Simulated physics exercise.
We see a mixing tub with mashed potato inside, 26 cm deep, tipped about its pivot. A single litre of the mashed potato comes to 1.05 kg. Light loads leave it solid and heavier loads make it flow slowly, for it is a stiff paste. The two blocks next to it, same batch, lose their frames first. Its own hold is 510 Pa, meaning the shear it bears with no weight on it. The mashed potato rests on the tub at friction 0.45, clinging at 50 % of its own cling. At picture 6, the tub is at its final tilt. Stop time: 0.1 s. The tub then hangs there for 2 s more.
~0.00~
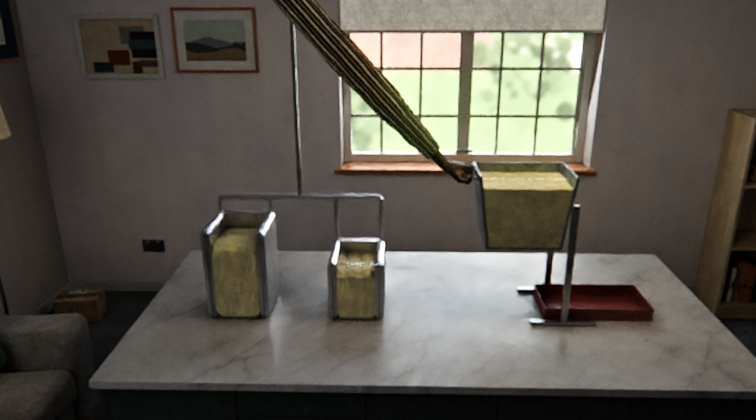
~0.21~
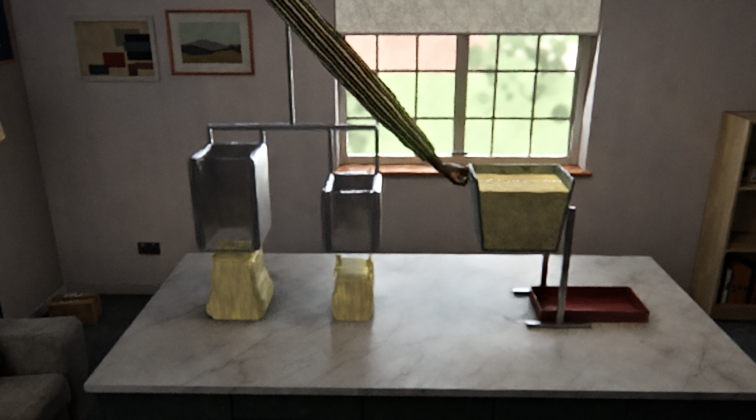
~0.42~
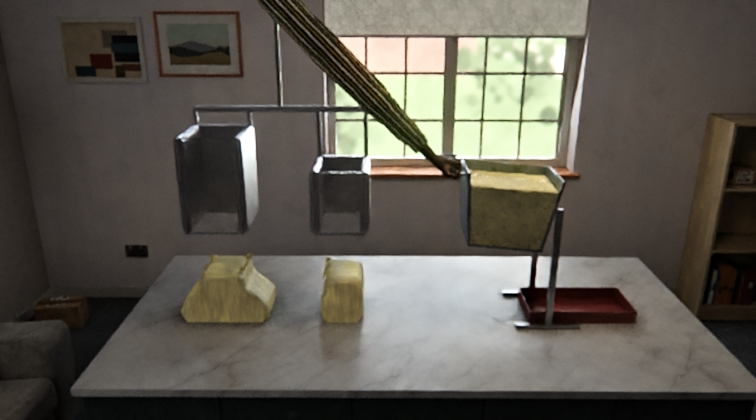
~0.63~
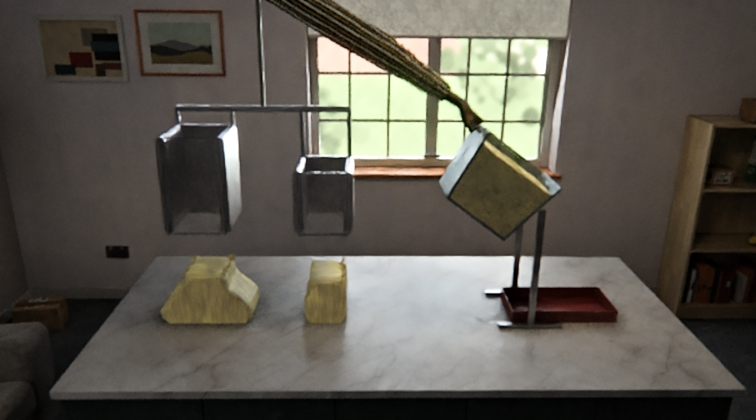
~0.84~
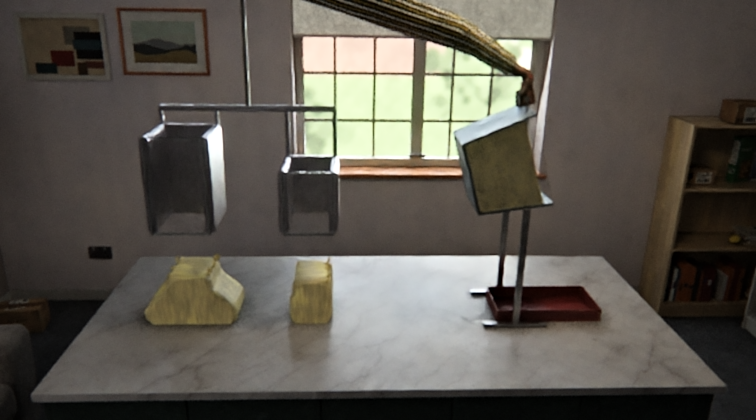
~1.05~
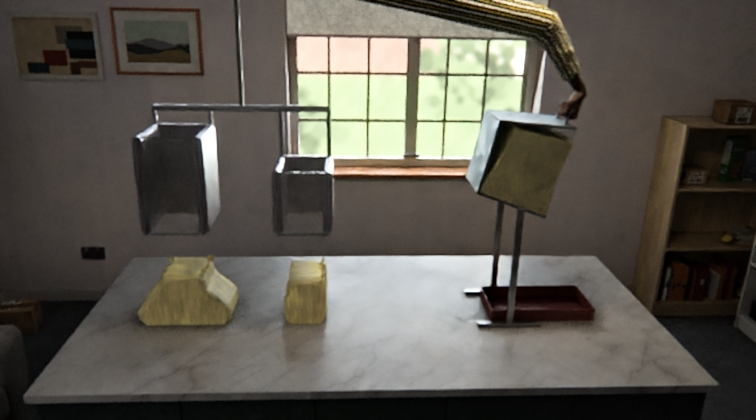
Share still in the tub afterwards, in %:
Around 0 %.
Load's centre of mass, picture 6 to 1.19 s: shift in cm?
Roughly 12 centimetres.
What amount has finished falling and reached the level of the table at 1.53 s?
Some 75 % has got all the way down.
After 1.19 s, the tub is at 103 degrees and holds 56 %.
After 1.36 s, the tub is at 103 degrees and holds 18 %.
After 1.53 s, the tub is at 103 degrees and holds 0 %.
After 1.70 s, the tub is at 103 degrees and holds 0 %.
After 3.05 s, the tub is at 103 degrees and holds 0 %.
